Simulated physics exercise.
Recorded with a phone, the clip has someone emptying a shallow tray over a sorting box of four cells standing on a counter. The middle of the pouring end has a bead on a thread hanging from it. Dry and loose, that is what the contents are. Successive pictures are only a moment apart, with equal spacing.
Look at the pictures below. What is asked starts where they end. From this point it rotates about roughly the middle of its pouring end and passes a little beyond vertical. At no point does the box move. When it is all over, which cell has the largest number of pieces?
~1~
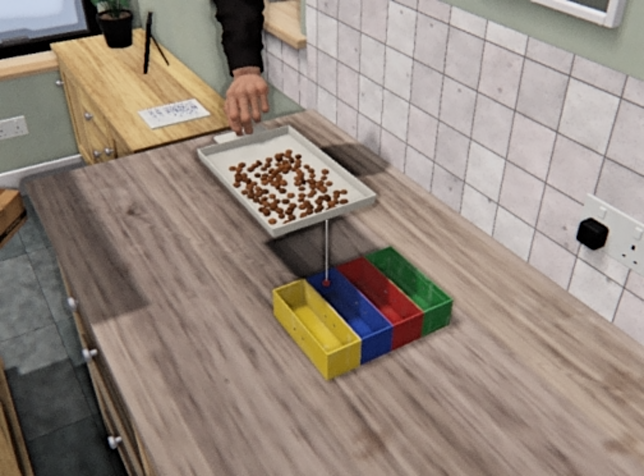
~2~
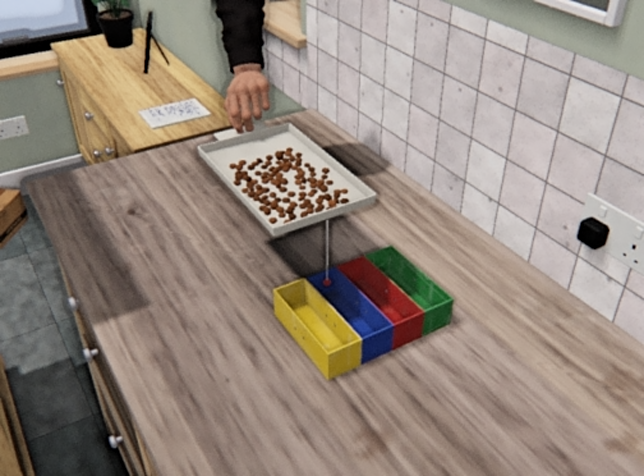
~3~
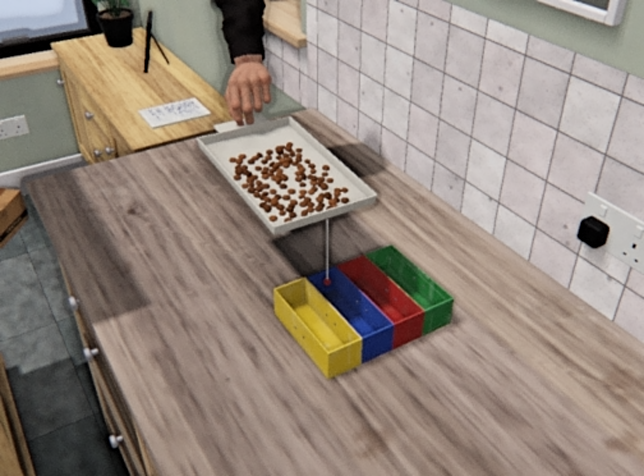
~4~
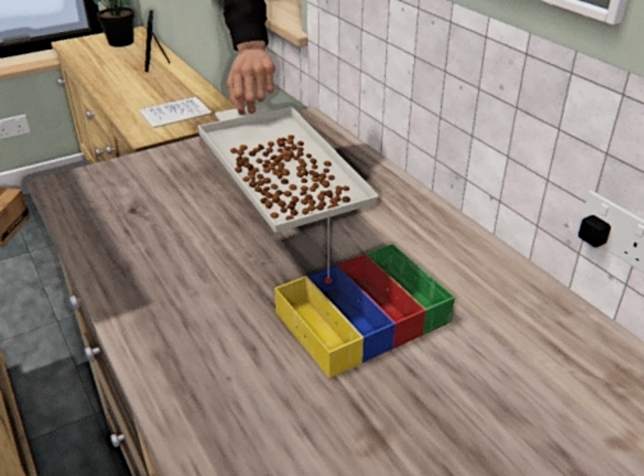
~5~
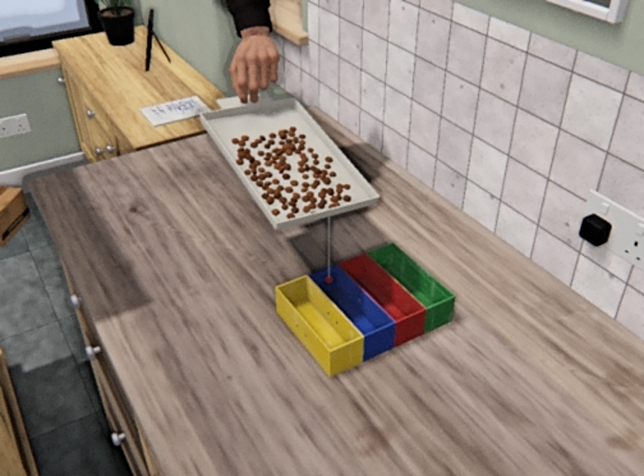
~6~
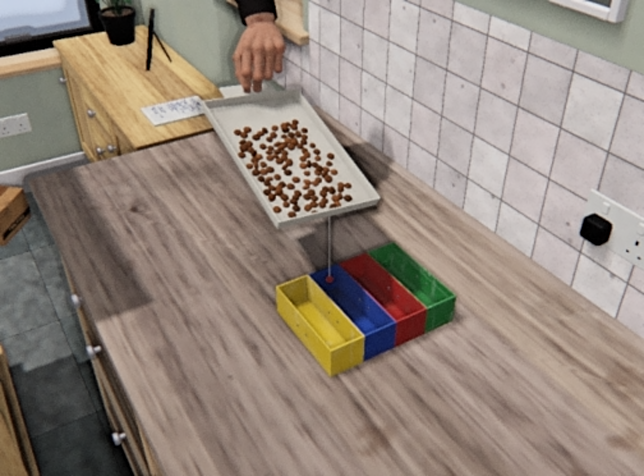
The red cell.
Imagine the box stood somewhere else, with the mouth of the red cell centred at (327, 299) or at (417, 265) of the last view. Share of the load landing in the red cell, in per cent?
Trial 1: 0 percent; trial 2: 0 percent.
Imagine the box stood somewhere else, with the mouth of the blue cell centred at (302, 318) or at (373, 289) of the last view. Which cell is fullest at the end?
Try one: The green cell; try two: The blue cell.
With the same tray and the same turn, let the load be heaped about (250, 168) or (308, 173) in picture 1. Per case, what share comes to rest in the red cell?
Respectively 60 and 70 per cent.
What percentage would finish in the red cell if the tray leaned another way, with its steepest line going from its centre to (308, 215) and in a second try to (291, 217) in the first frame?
The first comes to 10 %, while the second comes to 0 %.
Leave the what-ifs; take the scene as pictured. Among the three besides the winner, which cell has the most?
Behind the top one comes the cell in blue.
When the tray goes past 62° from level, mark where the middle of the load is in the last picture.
Roughly at (347, 191).
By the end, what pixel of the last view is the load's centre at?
(377, 310).
Shortly afterwards, tray tipped steeply; all but a few on the tray; only a few falling or outside the box.
Next, tray tipped past a quarter turn; near a quarter on the tray; near a third in the red cell; a little in the blue cell; a little in the green cell; near a quarter falling or outside the box.
Some moments later, tray tipped past a quarter turn; near two thirds in the red cell; near a quarter in the blue cell; a little in the green cell; only a few in the yellow cell; only a few falling or outside the box.
In the end, tray tipped past a quarter turn; near two thirds in the red cell; near a quarter in the blue cell; a little in the green cell; only a few in the yellow cell; only a few outside the box.
